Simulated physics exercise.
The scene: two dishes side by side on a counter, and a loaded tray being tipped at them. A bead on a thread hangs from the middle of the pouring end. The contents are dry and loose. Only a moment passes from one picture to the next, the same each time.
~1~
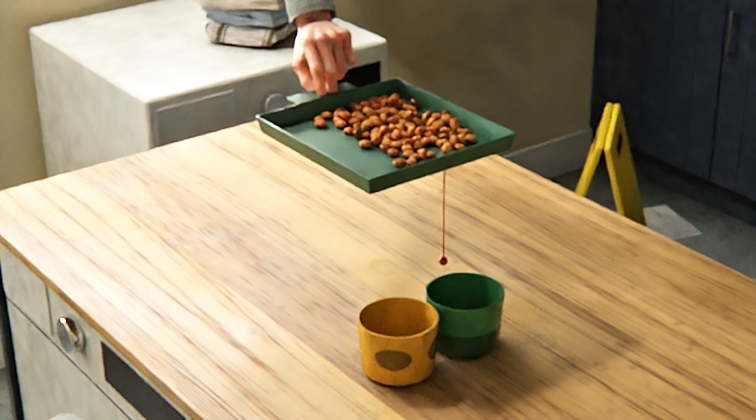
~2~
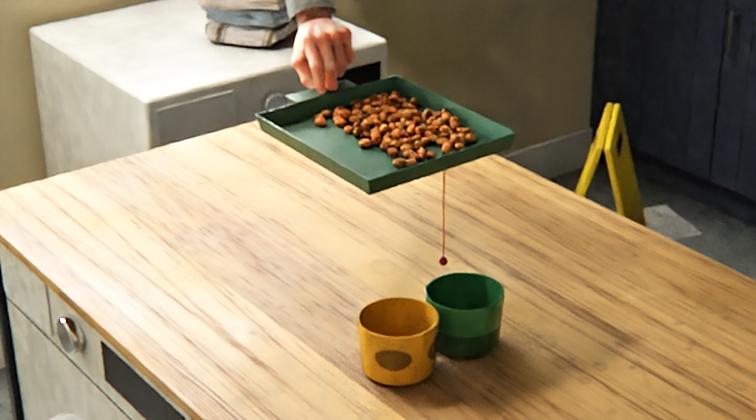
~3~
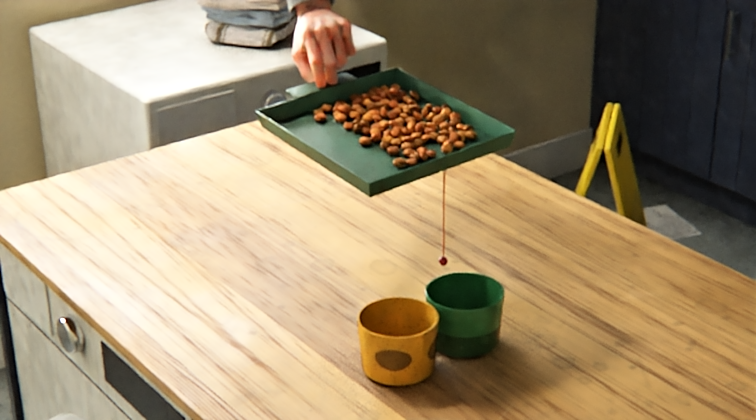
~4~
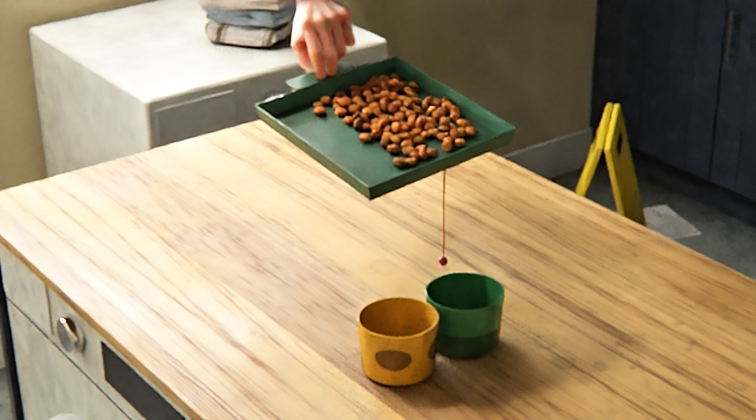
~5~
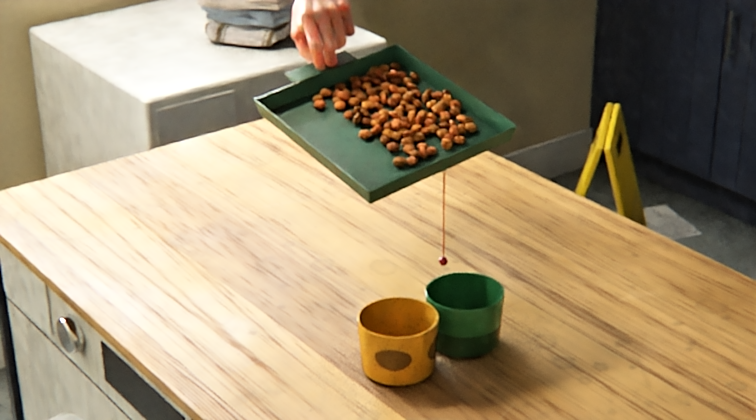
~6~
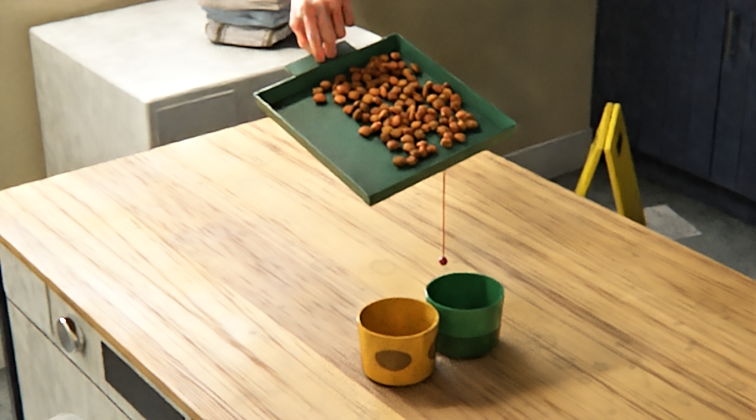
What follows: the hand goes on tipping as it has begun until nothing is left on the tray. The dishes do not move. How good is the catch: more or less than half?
They take less than half between them.
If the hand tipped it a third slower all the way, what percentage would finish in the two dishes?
Some 40 per cent.
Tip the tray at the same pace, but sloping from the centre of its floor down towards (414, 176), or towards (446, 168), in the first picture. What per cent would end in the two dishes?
Near 80 % and 50 %.
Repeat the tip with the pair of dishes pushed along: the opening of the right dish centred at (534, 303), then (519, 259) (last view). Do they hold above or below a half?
In turn: Under half; below a half.
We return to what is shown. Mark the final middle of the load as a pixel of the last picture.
Near (361, 343).
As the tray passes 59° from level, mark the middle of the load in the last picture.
Roughly at (386, 174).
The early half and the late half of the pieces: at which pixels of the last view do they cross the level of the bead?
The first part at (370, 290); the rest at (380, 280).
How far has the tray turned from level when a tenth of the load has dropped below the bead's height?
Near 70 degrees.
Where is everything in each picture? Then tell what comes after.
The first picture shows corners of the pouring end near (370, 177) and (510, 132), level; middle of the load near (400, 127), bits of cat kibble; left dish near (423, 354); right dish near (490, 327); bead on its thread near (443, 261).
The second picture shows corners of the pouring end near (370, 178) and (510, 132), level; middle of the load near (400, 126).
The third picture shows corners of the pouring end near (370, 180) and (510, 130), tipped barely, lowest at the left corner; middle of the load near (400, 122).
The fourth picture shows corners of the pouring end near (370, 184) and (511, 128), tipped a little, lowest at the left corner; middle of the load near (400, 116).
The fifth picture shows corners of the pouring end near (370, 188) and (511, 125), tipped a little, lowest at the left corner; middle of the load near (400, 110).
The sixth picture shows corners of the pouring end near (370, 192) and (511, 123), tipped clearly, lowest at the left corner; middle of the load near (400, 105); left dish near (423, 354); right dish near (490, 327).
Shortly afterwards, tray tipped steeply; all but a few on the tray; a little in the air.
Next, tray tipped right over; near a quarter on the tray; near a quarter in the left dish; near half outside both; a little in the air.
Some moments later, tray tipped past a quarter turn; near a quarter in the left dish; the bulk outside both.
In the end, tray tipped past a quarter turn; near a quarter in the left dish; none at all in the right dish; the bulk outside both.
